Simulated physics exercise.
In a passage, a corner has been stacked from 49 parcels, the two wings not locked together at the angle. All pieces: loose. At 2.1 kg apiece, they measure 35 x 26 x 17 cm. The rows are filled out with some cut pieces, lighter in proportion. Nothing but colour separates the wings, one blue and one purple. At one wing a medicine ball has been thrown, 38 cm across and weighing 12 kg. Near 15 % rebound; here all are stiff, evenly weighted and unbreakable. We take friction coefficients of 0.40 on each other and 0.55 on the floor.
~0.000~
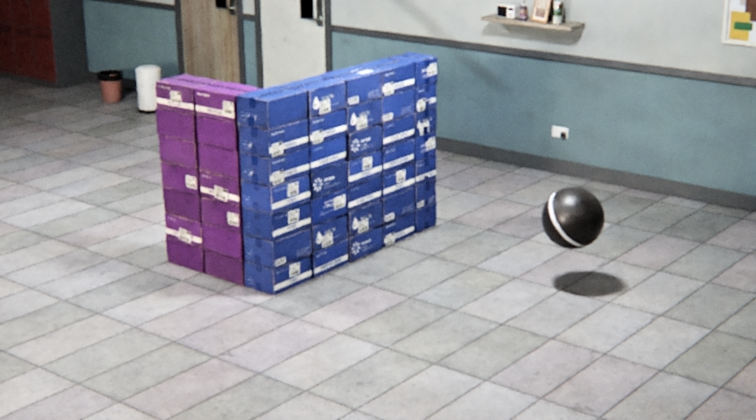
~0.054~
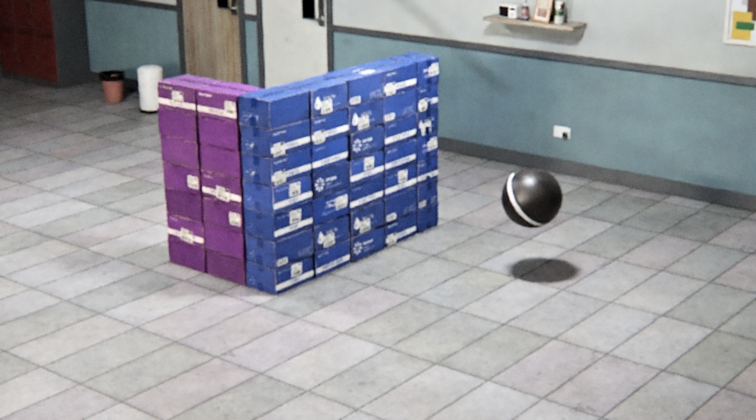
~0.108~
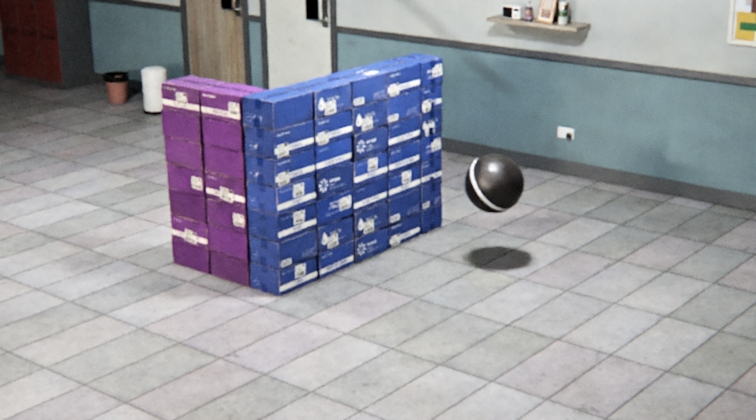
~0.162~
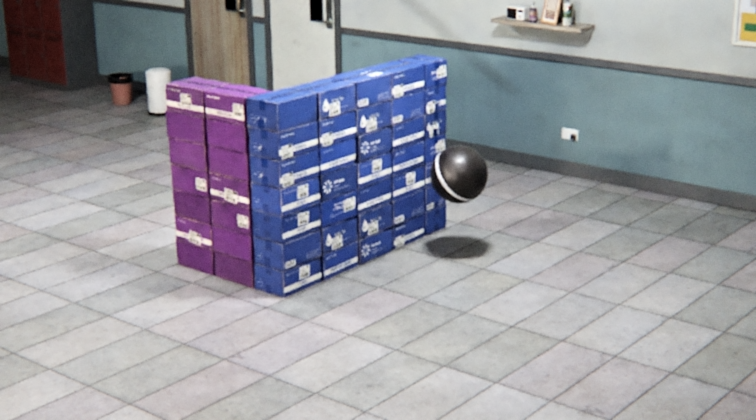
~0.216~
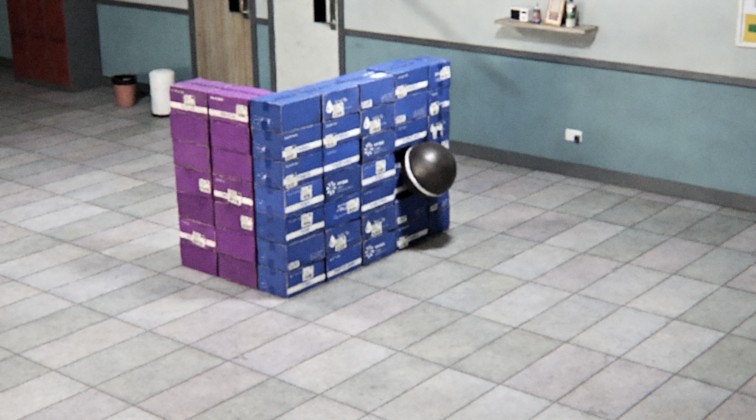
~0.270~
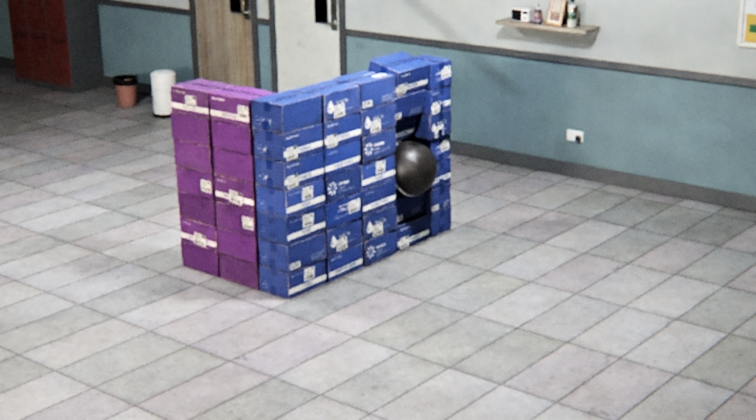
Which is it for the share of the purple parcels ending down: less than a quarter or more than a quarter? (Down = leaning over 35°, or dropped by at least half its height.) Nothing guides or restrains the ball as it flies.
It is less than a quarter.
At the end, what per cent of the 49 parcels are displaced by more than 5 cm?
Result: 15 per cent.
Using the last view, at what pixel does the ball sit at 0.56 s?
I'd put it somewhere around (335, 184).
Around 0.36 s, ball still moving; none of the 14 purple parcels down (2 of 49 in all colours); top purple parcel unmoved; top blue parcel tipped 36°.
Around 0.56 s, ball still moving; none of the 14 purple parcels down (6 of 49 in all colours); top purple parcel unmoved; top blue parcel on its side.
Around 0.84 s, ball still moving; none of the 14 purple parcels down (6 of 49 in all colours); top purple parcel unmoved; top blue parcel upside down.
Around 1.24 s, ball still moving; none of the 14 purple parcels down (6 of 49 in all colours); top purple parcel unmoved; top blue parcel 1.04 m lower.
Finally (2.1 s), ball rolling away; none of the 14 purple parcels down (6 of 49 in all colours); top purple parcel unmoved; top blue parcel 1.04 m lower. That is 0 per cent. Seen by the last camera, middles, top purple parcel near (244, 106), top blue parcel near (473, 249).
